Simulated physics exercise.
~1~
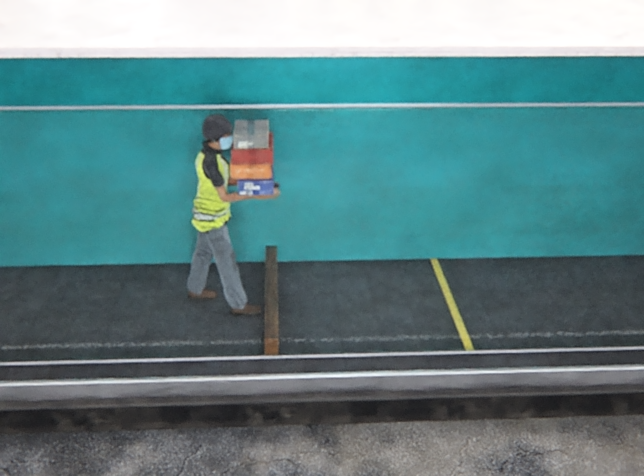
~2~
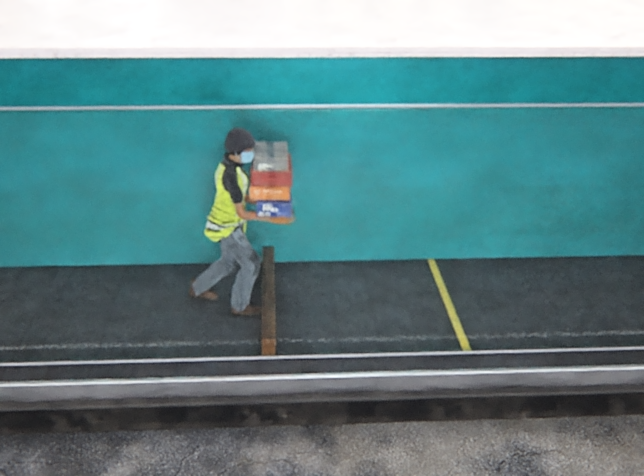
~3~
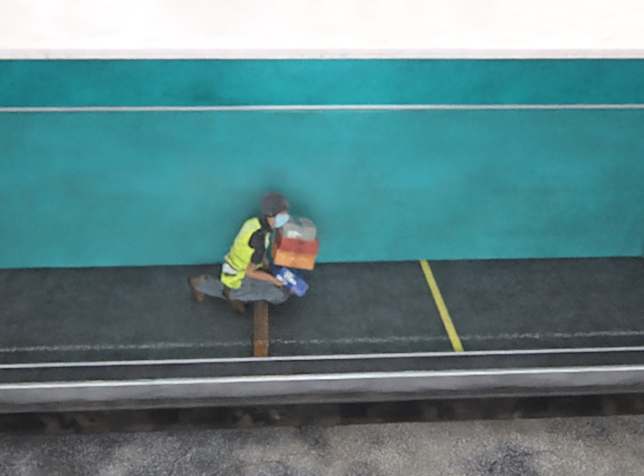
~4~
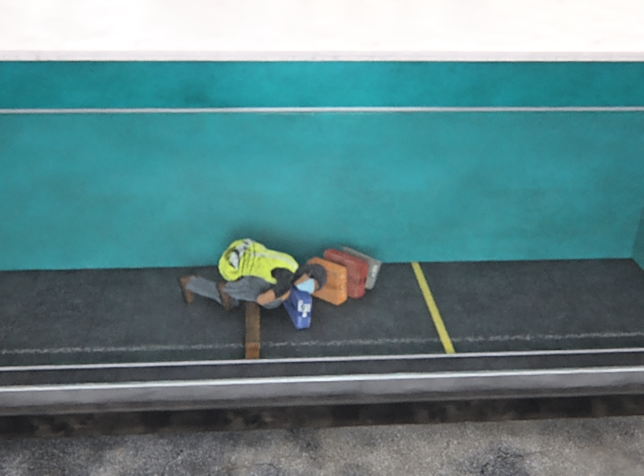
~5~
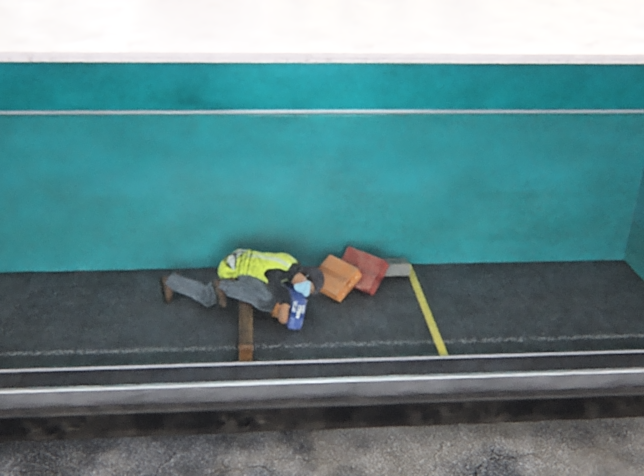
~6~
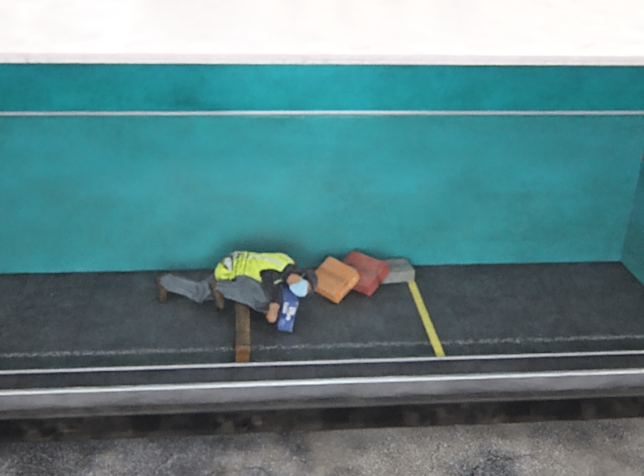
On a dark platform, a porter carrying boxes pitches forward and collapses, spilling them rightward, short of the yellow line.
